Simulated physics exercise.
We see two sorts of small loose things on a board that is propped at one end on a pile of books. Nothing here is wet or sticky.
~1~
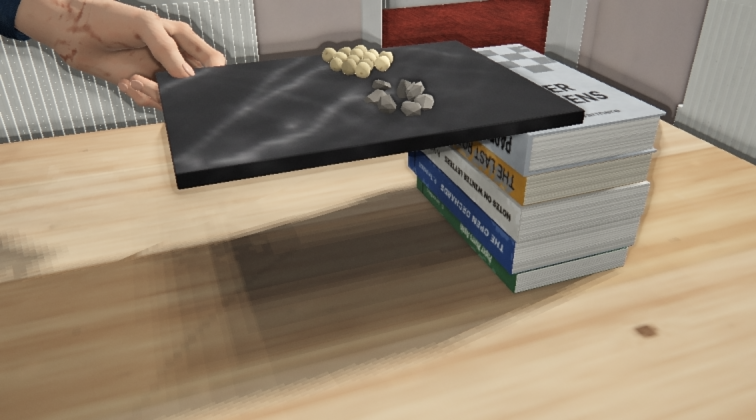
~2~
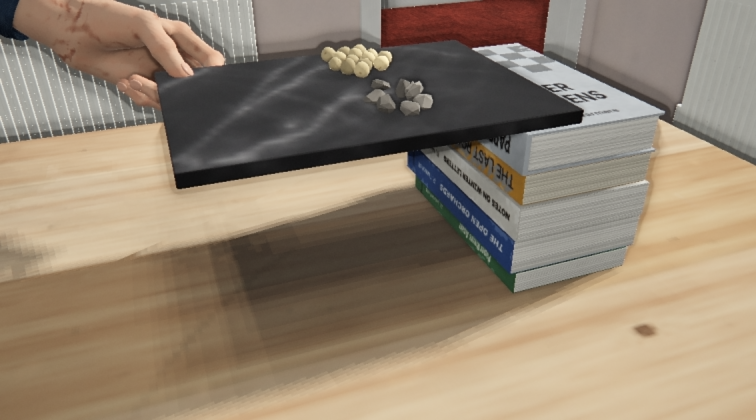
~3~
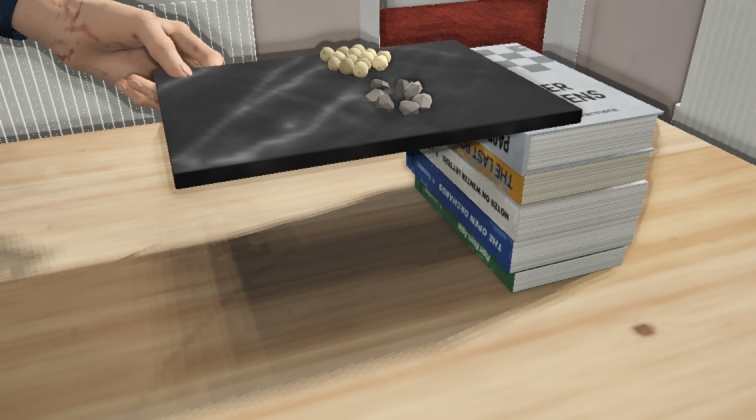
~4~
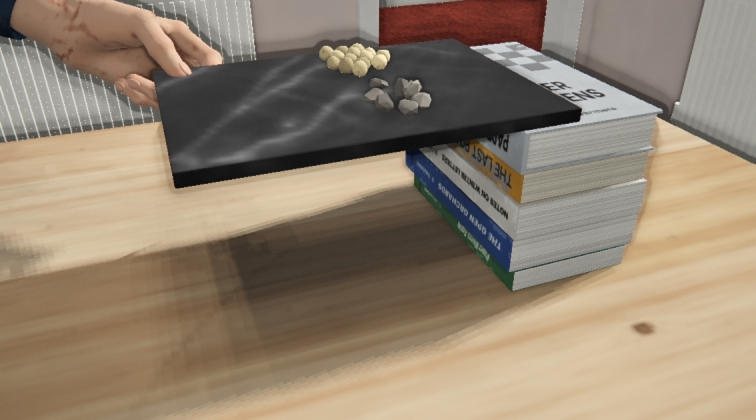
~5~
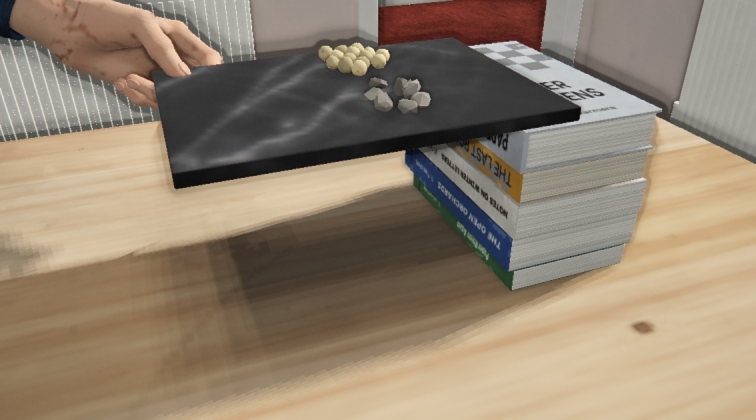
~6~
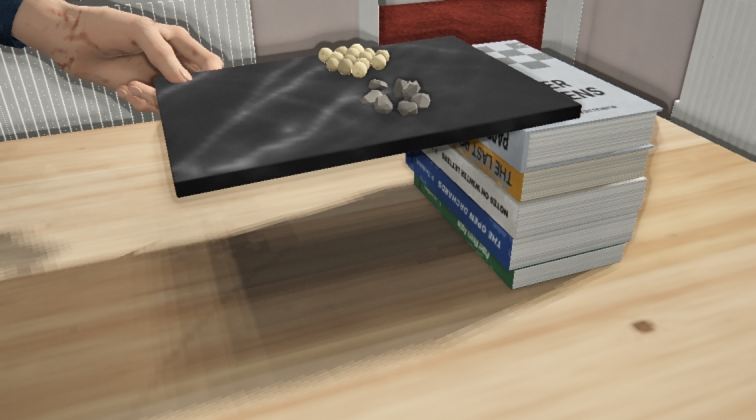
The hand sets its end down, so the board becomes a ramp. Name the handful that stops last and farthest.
Farther out at the end: The far one.
Then, 0.72 s past the last view, board sloping at 20°; near handful all still on the board; far handful all still on the board.
Then, 1.35 s past the last view, board sloping at 36°; near handful mostly at the foot of the board; far handful mostly up to a board's length out.
Then, 1.89 s past the last view, board resting at 37°; near handful mostly less than half a board's length out; far handful mostly up to a board's length out.
Finally, board resting at 37°; near handful mostly less than half a board's length out; far handful mostly up to a board's length out; the far handful has gone farther.
